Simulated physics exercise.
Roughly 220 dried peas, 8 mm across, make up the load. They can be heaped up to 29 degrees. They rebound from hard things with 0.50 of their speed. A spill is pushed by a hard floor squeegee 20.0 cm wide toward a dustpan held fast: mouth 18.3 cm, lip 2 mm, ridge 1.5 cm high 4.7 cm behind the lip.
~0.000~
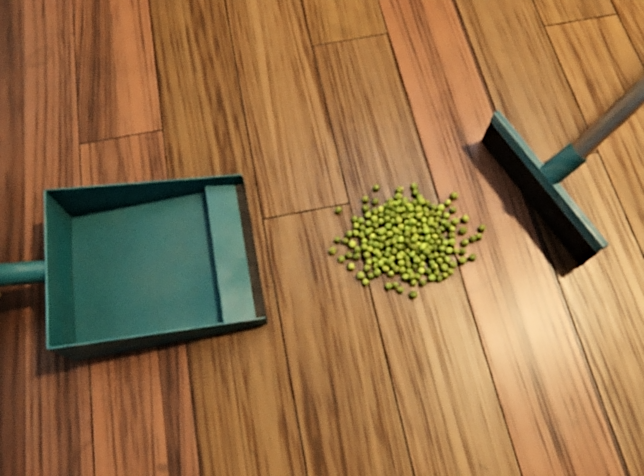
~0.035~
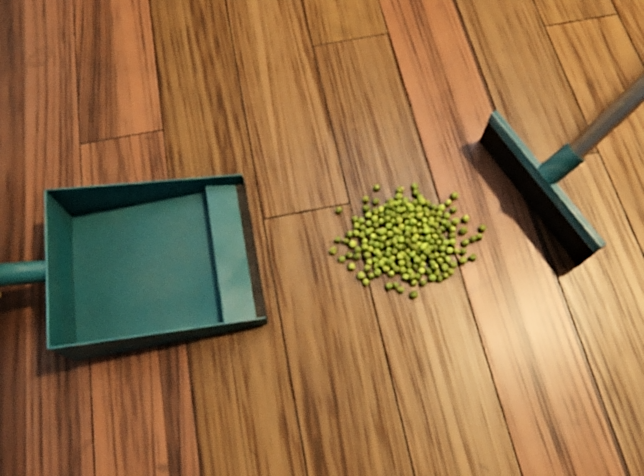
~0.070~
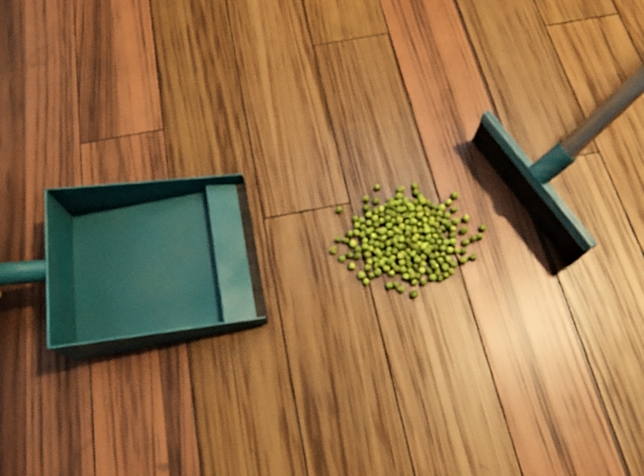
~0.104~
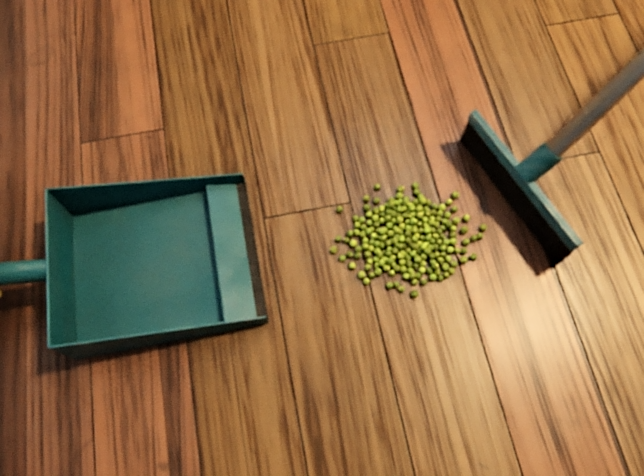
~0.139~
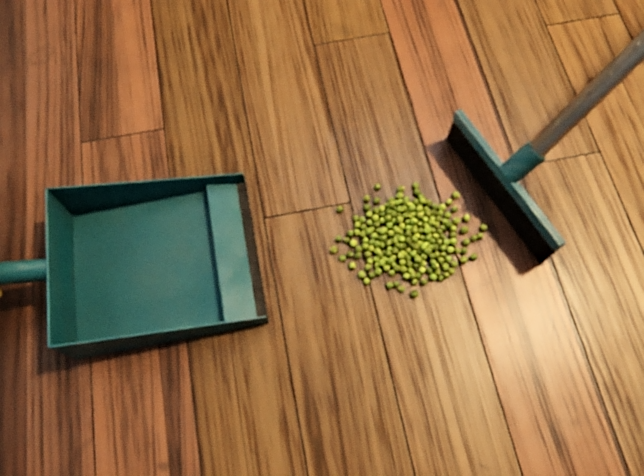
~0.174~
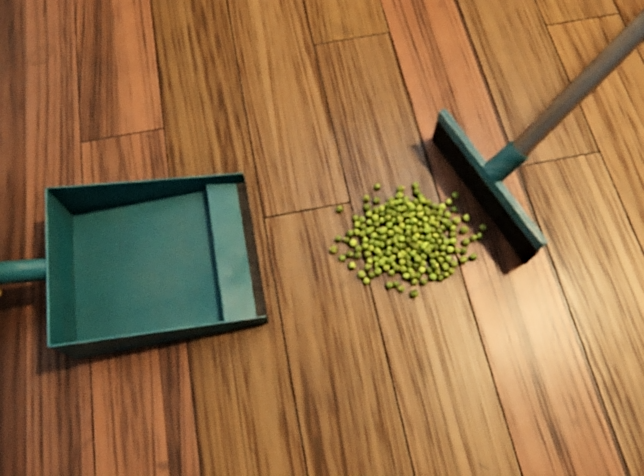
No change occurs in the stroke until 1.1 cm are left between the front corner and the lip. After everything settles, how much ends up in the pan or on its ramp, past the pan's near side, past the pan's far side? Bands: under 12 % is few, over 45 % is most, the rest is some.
In the pan or on its ramp: Few; past the pan's near side: Some; past the pan's far side: Few.
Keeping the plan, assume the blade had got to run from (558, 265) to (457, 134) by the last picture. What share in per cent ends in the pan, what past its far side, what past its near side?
The pan gets 15, the far side 0 and the near side 40.
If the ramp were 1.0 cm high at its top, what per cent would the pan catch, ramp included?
That change would give about 5 per cent.
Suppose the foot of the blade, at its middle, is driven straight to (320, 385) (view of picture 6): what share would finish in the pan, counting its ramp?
About 0 %.
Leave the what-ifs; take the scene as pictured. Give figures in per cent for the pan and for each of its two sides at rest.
Final shares - pan: 5%, near side: 20%, far side: 0%.
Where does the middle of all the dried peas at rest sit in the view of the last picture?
Somewhere around (299, 281) in the final frame.
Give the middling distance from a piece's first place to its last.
Near 12 cm.
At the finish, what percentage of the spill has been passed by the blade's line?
Estimate: About 35 %.
Then, at 0.40 s, middle of the blade 16 cm from the lip; 0 % over the lip, far side 0 %, near side 5 %.
Then, at 0.56 s, middle of the blade 8 cm from the lip; 0 % over the lip, far side 0 %, near side 15 %.
After 0.83 s, middle of the blade 4 cm from the lip; 5 % over the lip, far side 0 %, near side 20 %.
At rest (1.4 s), pan 5 %, near side 20 %, far side 0 %, in front of the lip or behind the blade 75 %.
